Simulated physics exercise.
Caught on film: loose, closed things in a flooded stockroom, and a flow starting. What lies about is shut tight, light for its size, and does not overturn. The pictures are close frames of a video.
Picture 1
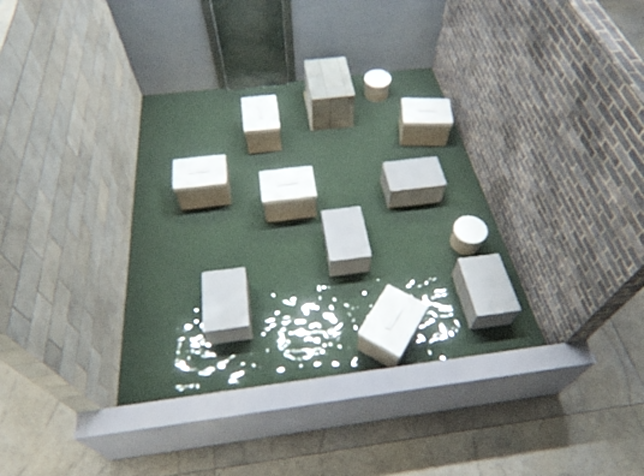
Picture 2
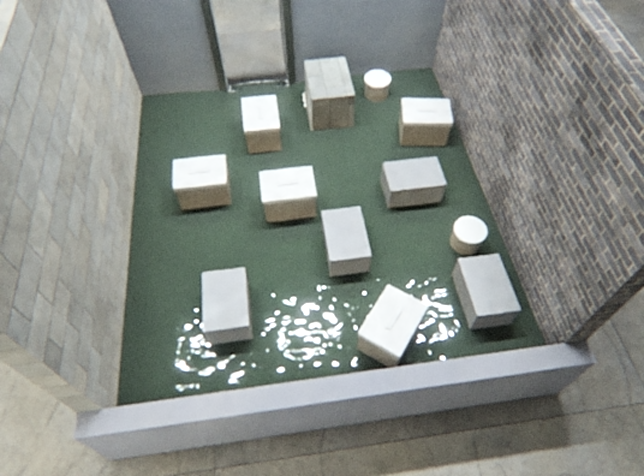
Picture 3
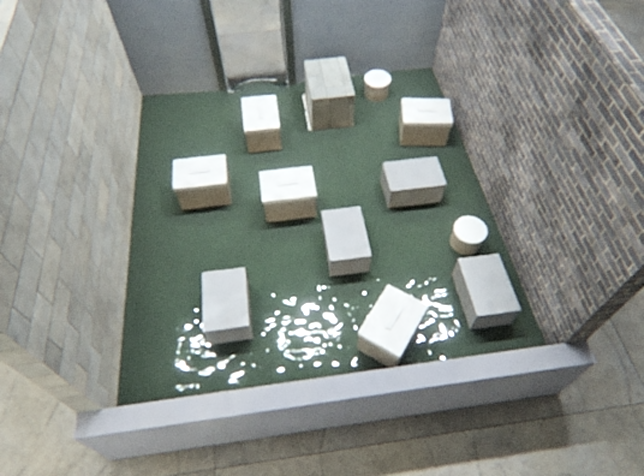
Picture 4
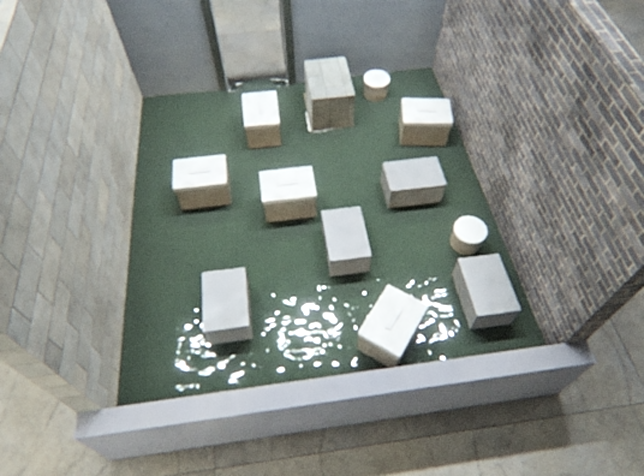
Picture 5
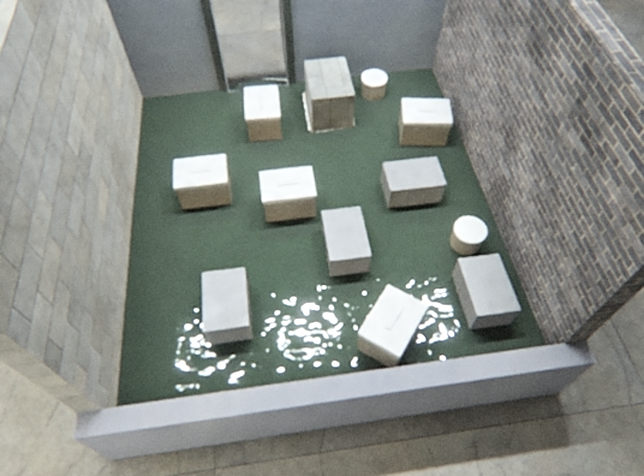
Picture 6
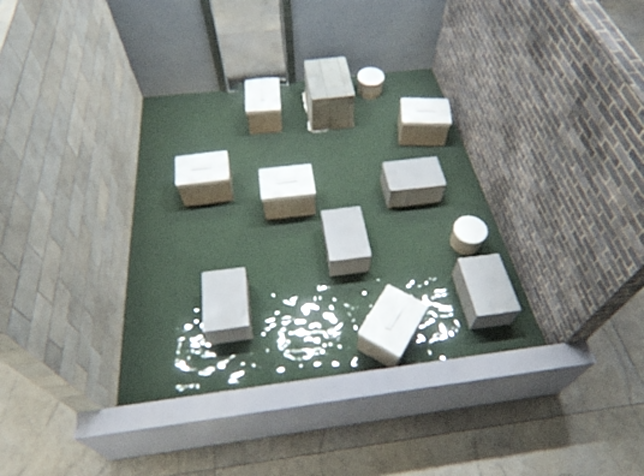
Water flows in through the back doorway, then a nearby box and round container drift slightly.
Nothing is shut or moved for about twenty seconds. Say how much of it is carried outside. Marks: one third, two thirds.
Share: Under a third.
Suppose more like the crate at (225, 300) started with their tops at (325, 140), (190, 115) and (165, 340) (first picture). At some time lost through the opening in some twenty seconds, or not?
In turn: Out, yes, inside.
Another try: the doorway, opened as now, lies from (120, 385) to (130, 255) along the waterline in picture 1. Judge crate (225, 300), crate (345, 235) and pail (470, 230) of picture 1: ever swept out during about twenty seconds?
As listed: Carried outside, washed out, no.
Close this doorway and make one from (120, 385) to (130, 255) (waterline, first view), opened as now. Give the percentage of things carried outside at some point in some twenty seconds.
Some 50 per cent.
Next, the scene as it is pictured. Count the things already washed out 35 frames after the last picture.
That makes 3.
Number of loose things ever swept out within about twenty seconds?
I count 3.
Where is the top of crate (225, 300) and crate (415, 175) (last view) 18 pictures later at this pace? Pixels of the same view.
Close to (218, 272) and (384, 161).
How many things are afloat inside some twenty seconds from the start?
The number is 8.
A moment on, 1 of 11 are out; 10 afloat.
Next, 1 of 11 are out; 10 afloat.
Later, 3 of 11 are out; 8 afloat.
In the end, 3 of 11 are out; 8 afloat.
